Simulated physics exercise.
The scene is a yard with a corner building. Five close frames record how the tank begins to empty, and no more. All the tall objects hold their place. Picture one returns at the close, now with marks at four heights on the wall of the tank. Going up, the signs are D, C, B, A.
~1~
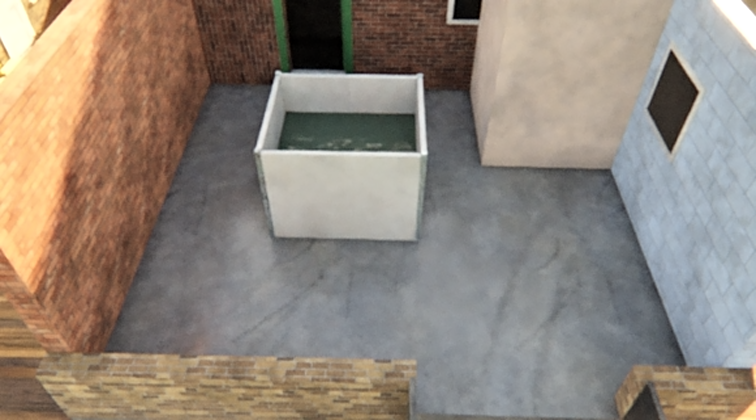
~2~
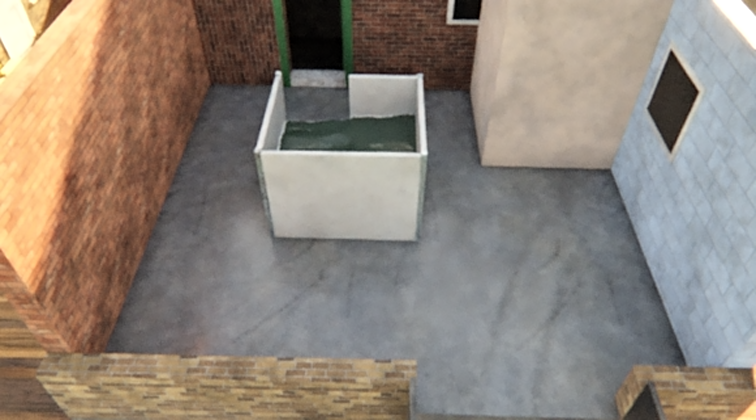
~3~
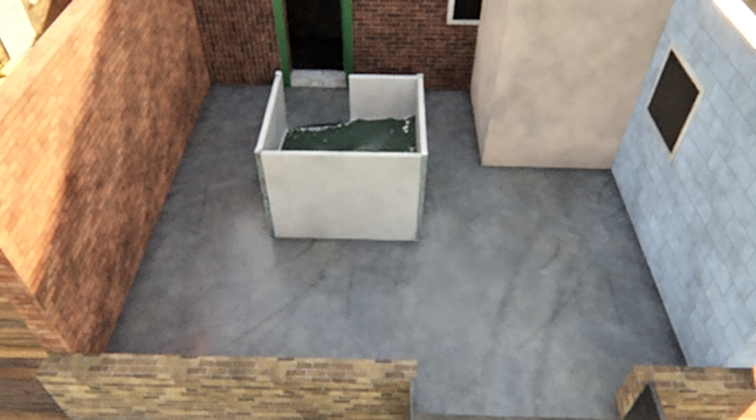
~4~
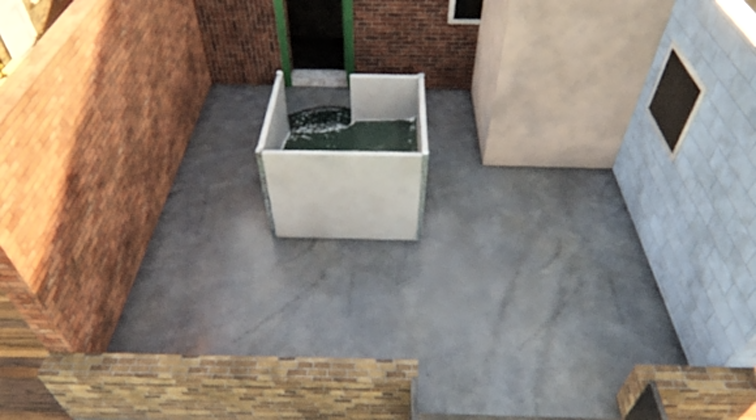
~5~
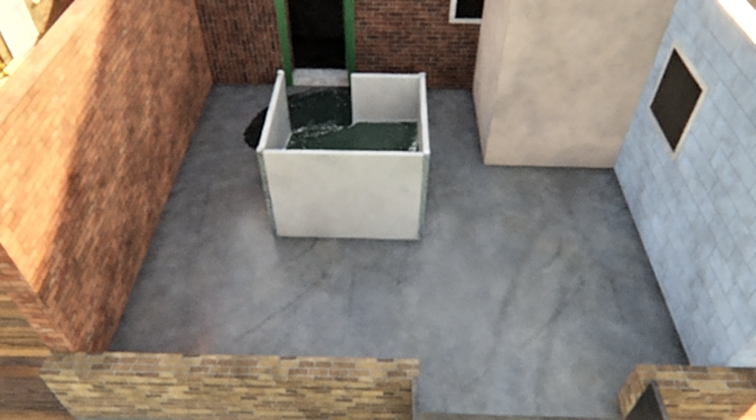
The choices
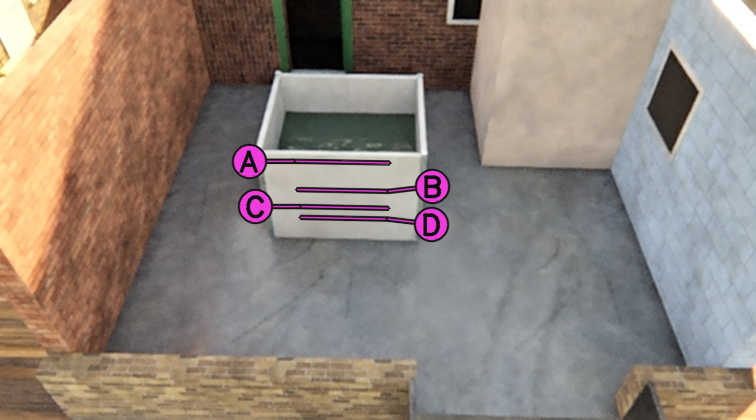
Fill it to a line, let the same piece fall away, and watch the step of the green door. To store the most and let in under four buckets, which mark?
D.
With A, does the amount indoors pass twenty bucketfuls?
Yes, clearly.
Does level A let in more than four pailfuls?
Yes.
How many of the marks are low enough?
One of the four.
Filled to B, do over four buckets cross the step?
Yes.
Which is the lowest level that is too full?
That is level C.
In magenta, A at (341, 162); B at (342, 190); C at (343, 207); D at (344, 218); from the bottom up D, C, B, A.
With A, dozens of bucketfuls pour in.
With B, dozens of bucketfuls pour in.
With C, about 8 bucketfuls get in.
With D, a splash gets over, under a bucket.
